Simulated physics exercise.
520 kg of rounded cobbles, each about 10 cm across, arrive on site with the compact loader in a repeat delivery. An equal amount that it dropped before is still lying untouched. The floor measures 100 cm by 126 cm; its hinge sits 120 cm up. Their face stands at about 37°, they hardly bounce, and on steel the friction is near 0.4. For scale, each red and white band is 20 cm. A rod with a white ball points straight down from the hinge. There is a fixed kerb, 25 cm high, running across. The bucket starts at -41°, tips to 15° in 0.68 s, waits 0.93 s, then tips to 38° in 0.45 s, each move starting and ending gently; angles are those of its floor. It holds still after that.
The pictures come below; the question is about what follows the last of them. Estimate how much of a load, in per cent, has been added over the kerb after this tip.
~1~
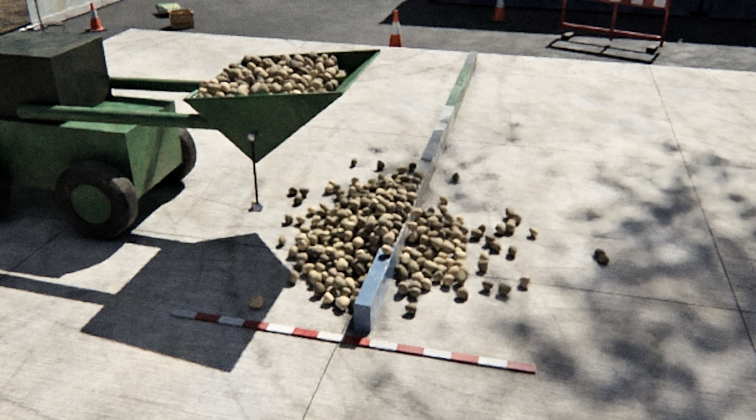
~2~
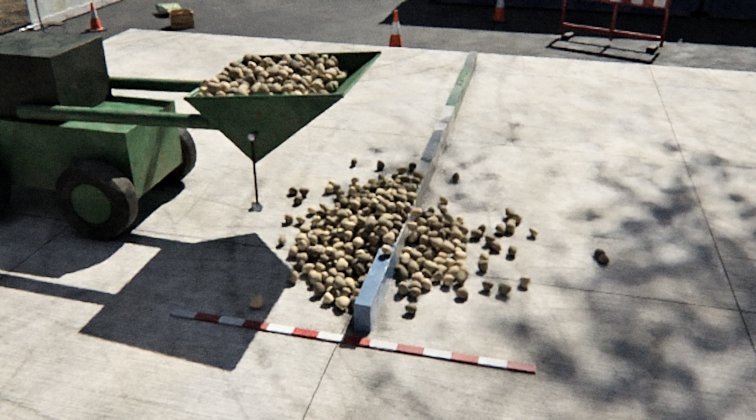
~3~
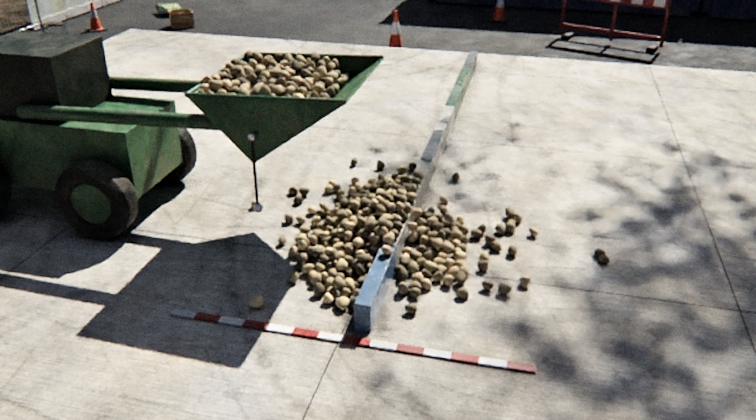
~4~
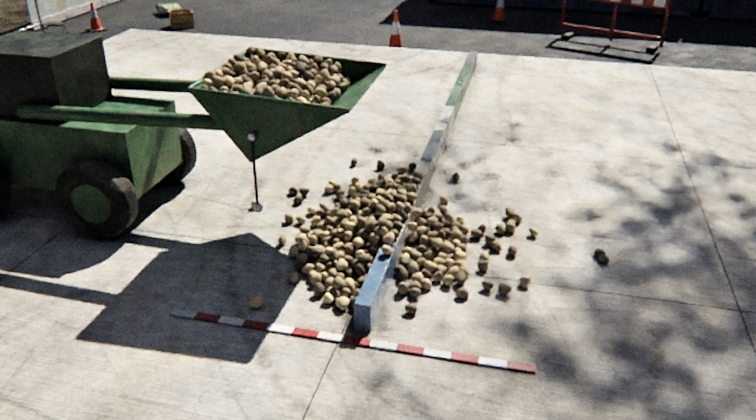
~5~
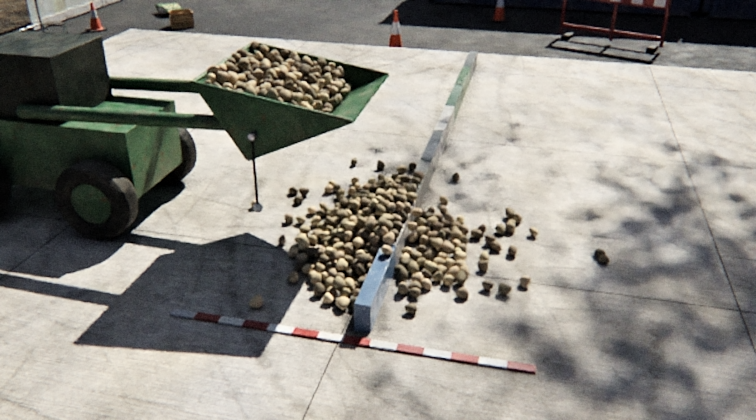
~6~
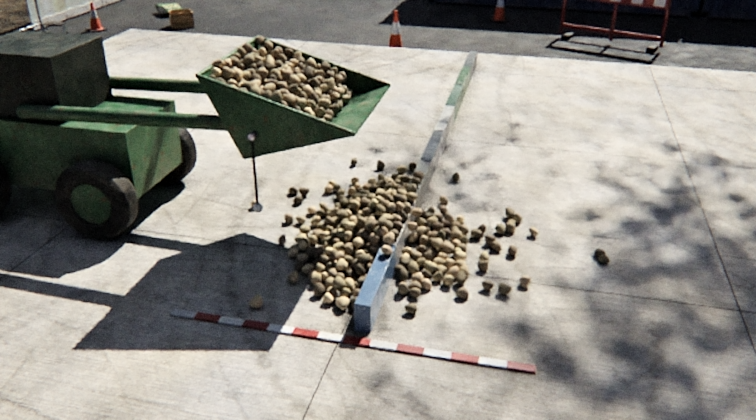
Roughly 34 per cent of a load has been added.
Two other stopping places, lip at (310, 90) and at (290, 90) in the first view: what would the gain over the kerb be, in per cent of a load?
About 10 per cent for the first, 0 per cent for the second.
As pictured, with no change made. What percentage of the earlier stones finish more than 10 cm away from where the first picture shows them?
Estimate: 15 %, roughly.
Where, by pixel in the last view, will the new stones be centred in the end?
In the last view, about pixel (377, 220).
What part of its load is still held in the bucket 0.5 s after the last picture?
About 100 percent.
Then, 0.2 s after the last picture the floor is at 6°; in per cent of one load, 100 in the bucket, 80 on this side of the kerb, 20 over the kerb; the foremost stones are at (538, 250).
Then, 0.5 s after the last picture the floor is at 15°; in per cent of one load, 100 in the bucket, 80 on this side of the kerb, 20 over the kerb; the foremost stones are at (538, 250).
Then, 2.2 s after the last picture the floor is at 38°; in per cent of one load, 5 in the bucket, 142 on this side of the kerb, 53 over the kerb; the foremost stones are at (552, 245).
Then, 5.0 s after the last picture the floor is at 38°; in per cent of one load, 0 in the bucket, 146 on this side of the kerb, 54 over the kerb; the foremost stones are at (552, 245). Net gain over the kerb, 34.
